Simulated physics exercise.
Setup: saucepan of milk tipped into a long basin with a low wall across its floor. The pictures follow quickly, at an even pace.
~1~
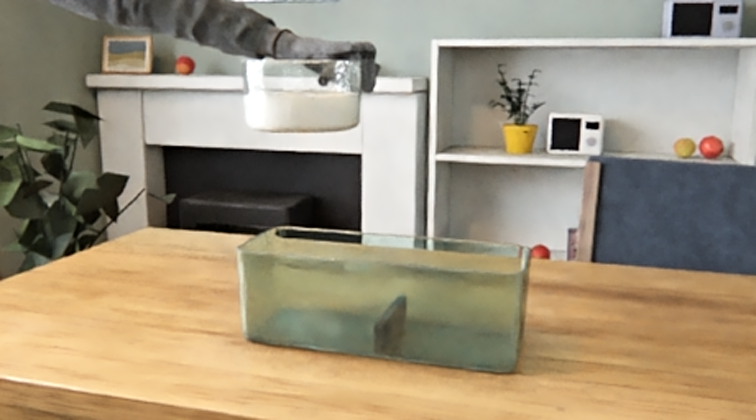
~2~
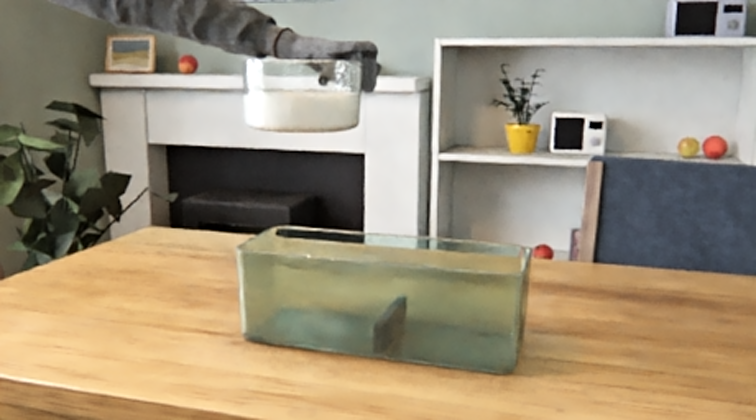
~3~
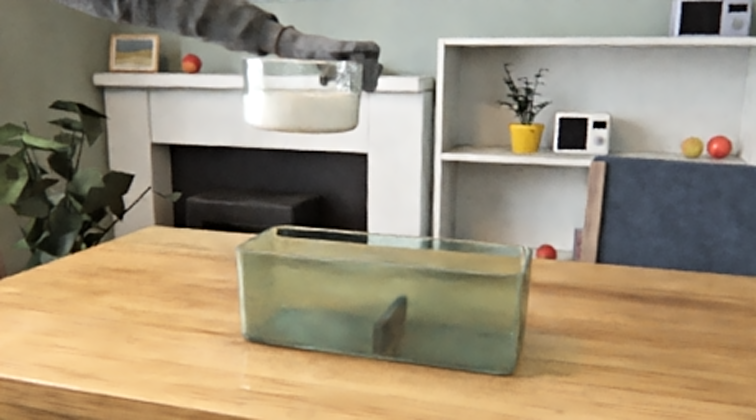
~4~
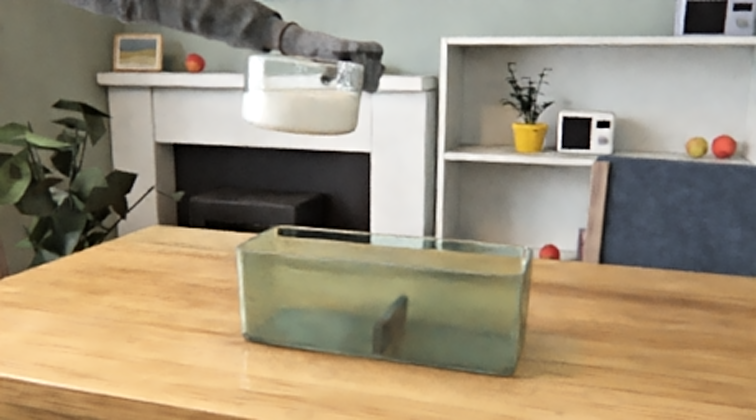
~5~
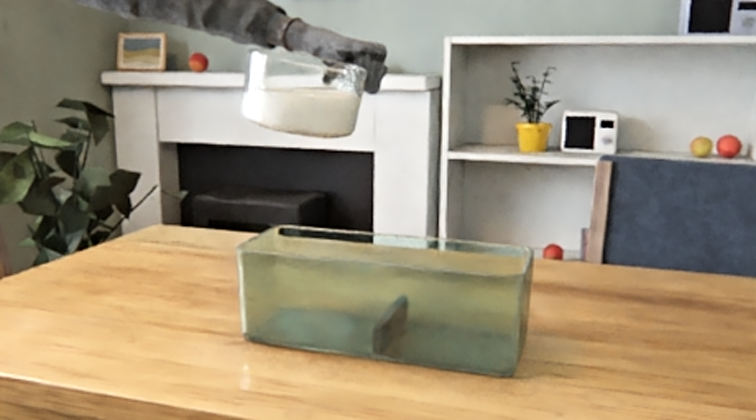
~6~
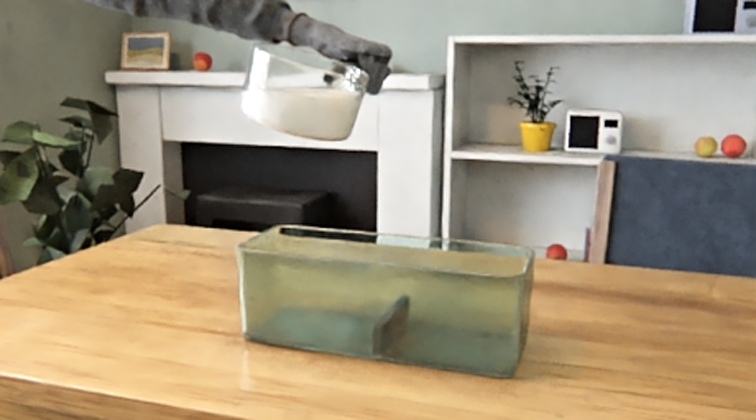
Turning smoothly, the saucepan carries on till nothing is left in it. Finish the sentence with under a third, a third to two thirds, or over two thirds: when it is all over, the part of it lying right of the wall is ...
... over two thirds.
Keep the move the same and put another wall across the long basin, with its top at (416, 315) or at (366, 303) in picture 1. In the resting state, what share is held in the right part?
In order, near 35 and 90 in a hundred.
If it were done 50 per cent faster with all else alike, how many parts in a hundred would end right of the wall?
Near 80 %.
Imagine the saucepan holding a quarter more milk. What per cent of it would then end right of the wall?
That share would be some 80 parts in a hundred.
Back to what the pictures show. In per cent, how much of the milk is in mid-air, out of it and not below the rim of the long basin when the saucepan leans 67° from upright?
About 25 %.
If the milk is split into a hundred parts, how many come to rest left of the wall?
Share: Roughly 20 %.
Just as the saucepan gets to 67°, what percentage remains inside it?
Remaining share, estimated: 75 %.
A moment on, the saucepan is tipped part way and 73 per cent is still to pour, 0 is left of the wall and 0 right of it.
Next, the saucepan is tipped on its side and 25 per cent is still to pour, 4 is left of the wall and 49 right of it.
Then the saucepan is tipped on its side and 6 per cent is still to pour, 11 is left of the wall and 76 right of it.
Later the saucepan is tipped on its side and 1 per cent is still to pour, 16 is left of the wall and 81 right of it.
Finally, 19 per cent lies left of the wall, 80 right of it and 1 outside.
